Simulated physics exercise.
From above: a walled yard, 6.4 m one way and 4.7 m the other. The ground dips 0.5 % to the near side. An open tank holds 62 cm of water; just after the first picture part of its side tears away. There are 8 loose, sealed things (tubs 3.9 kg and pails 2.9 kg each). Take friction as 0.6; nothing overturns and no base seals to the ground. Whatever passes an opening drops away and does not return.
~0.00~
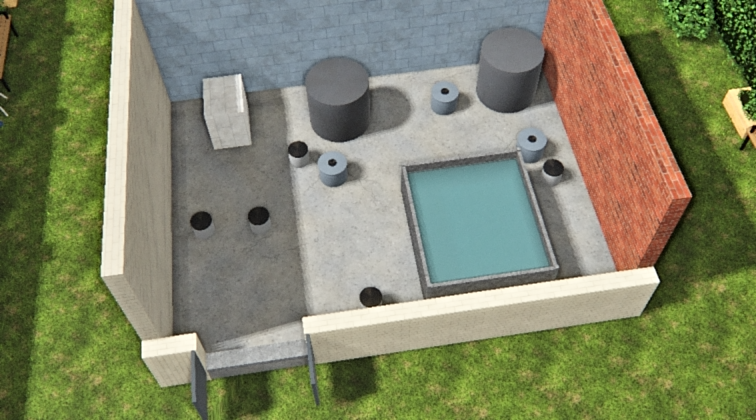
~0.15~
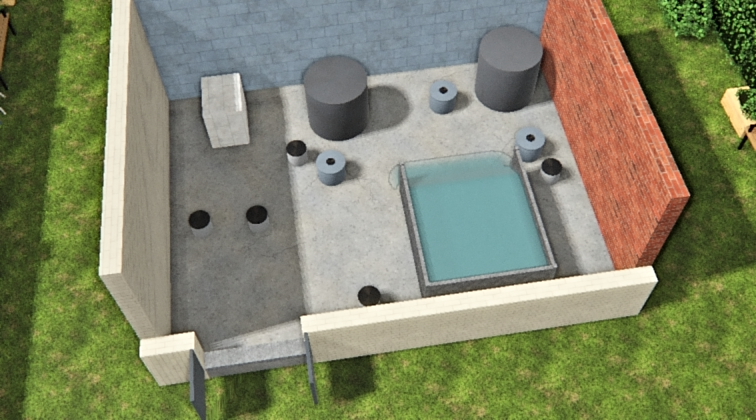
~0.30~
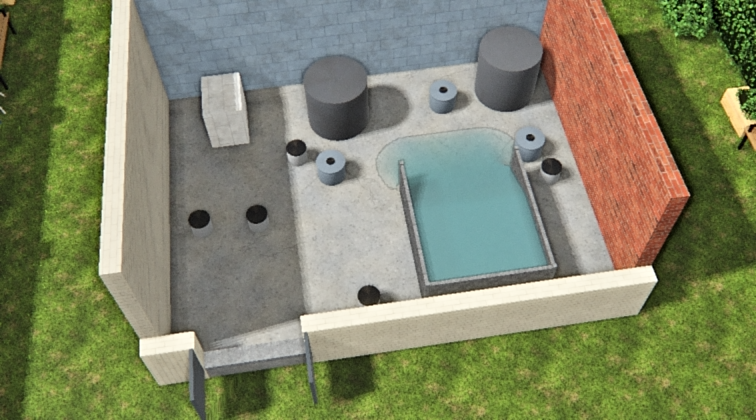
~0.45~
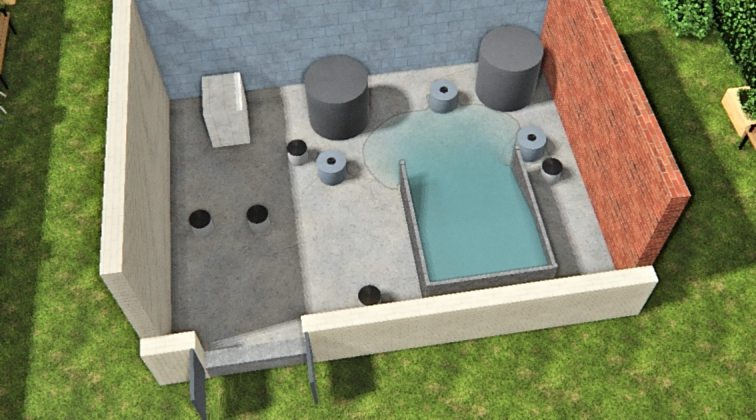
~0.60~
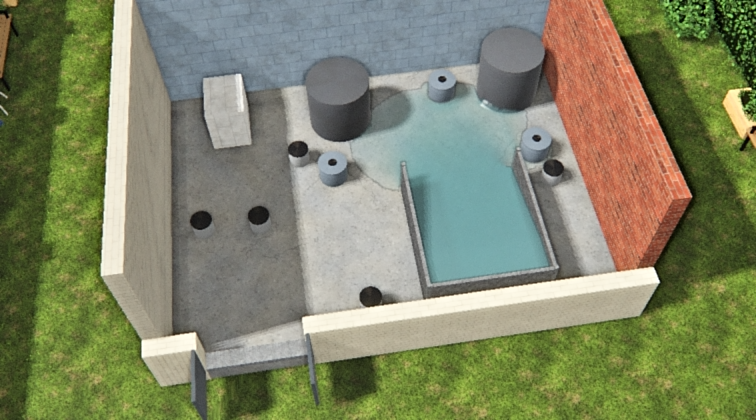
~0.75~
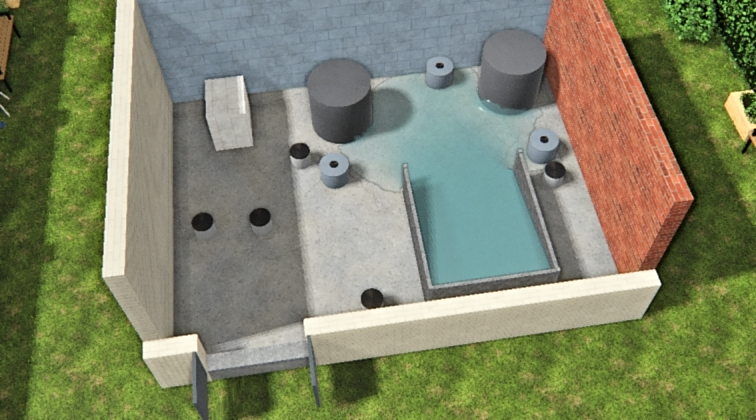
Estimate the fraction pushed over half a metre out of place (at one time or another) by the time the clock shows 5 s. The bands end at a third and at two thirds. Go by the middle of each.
Share: At least two thirds.
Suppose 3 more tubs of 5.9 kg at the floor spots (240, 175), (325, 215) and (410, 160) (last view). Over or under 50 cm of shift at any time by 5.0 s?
In that order: Over, more, over.
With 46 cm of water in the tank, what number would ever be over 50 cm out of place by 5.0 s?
Then 5.
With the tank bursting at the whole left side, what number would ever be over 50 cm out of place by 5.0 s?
In that case 5 of them.
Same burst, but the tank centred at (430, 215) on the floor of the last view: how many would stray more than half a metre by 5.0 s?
Then 6.
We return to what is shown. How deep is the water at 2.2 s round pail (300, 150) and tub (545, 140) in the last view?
Roughly 3 and 3 cm.
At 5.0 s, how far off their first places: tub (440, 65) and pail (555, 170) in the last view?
In turn: 80 cm, 200 cm.
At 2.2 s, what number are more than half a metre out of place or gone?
1 of them.
After 1.1 s 1 of 8 are over 50 cm from their spots; 1 afloat.
After 2.2 s 1 of 8 are over 50 cm from their spots; 1 afloat.
After 3.5 s 3 of 8 are over 50 cm from their spots; 2 afloat.
After 5.0 s 7 of 8 are over 50 cm from their spots, and 7 have been at some point; 6 afloat.
